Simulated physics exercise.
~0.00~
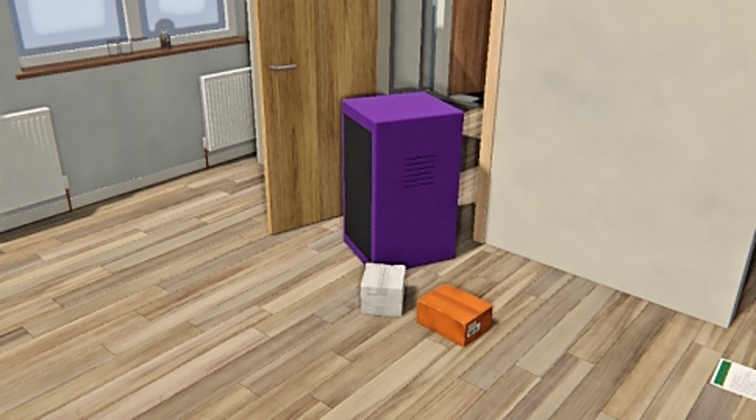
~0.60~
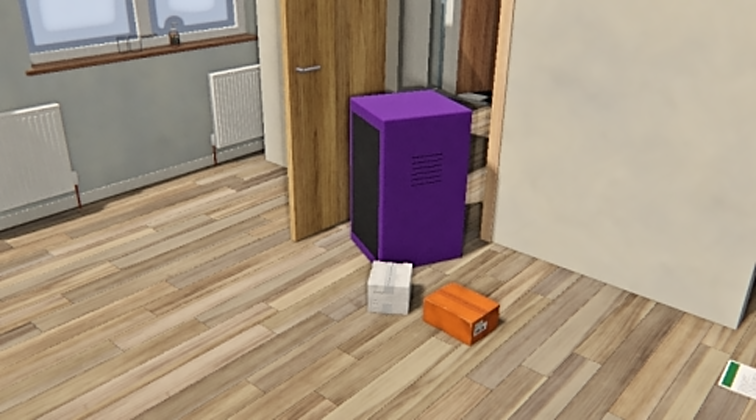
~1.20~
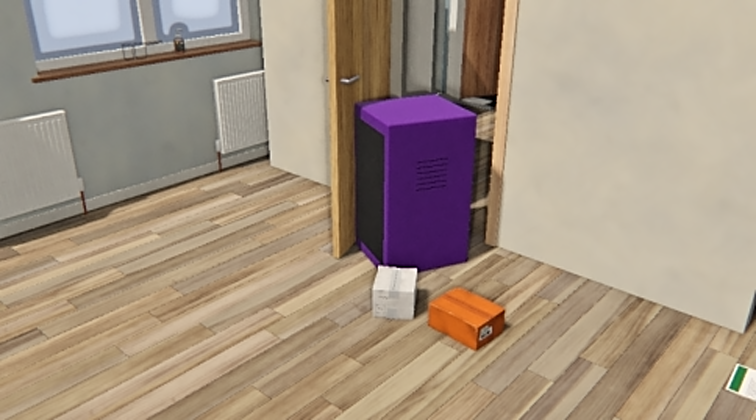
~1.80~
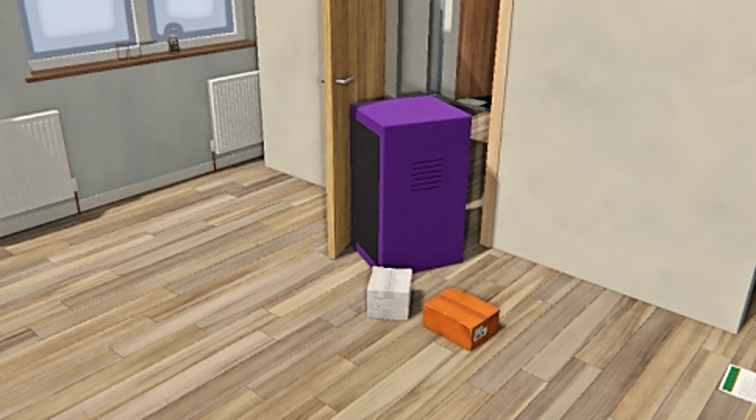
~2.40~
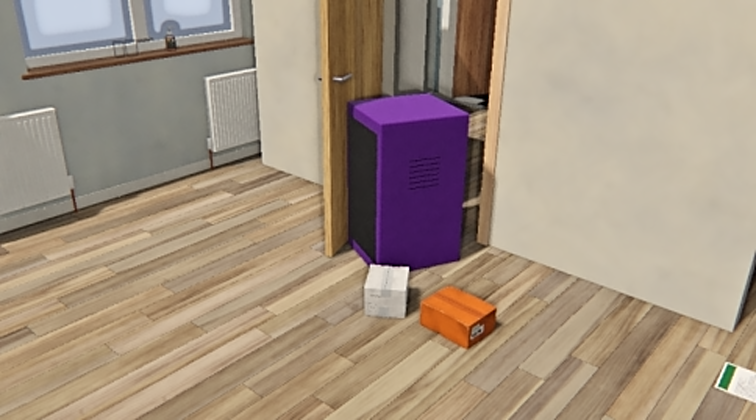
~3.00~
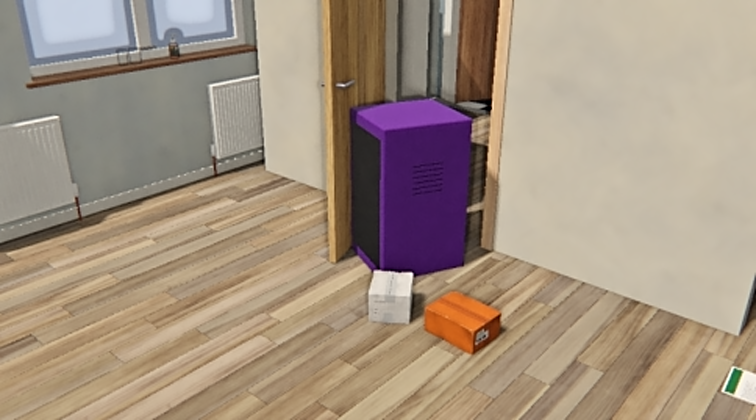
In a room with wooden flooring, a door swings partway toward a still purple cabinet.
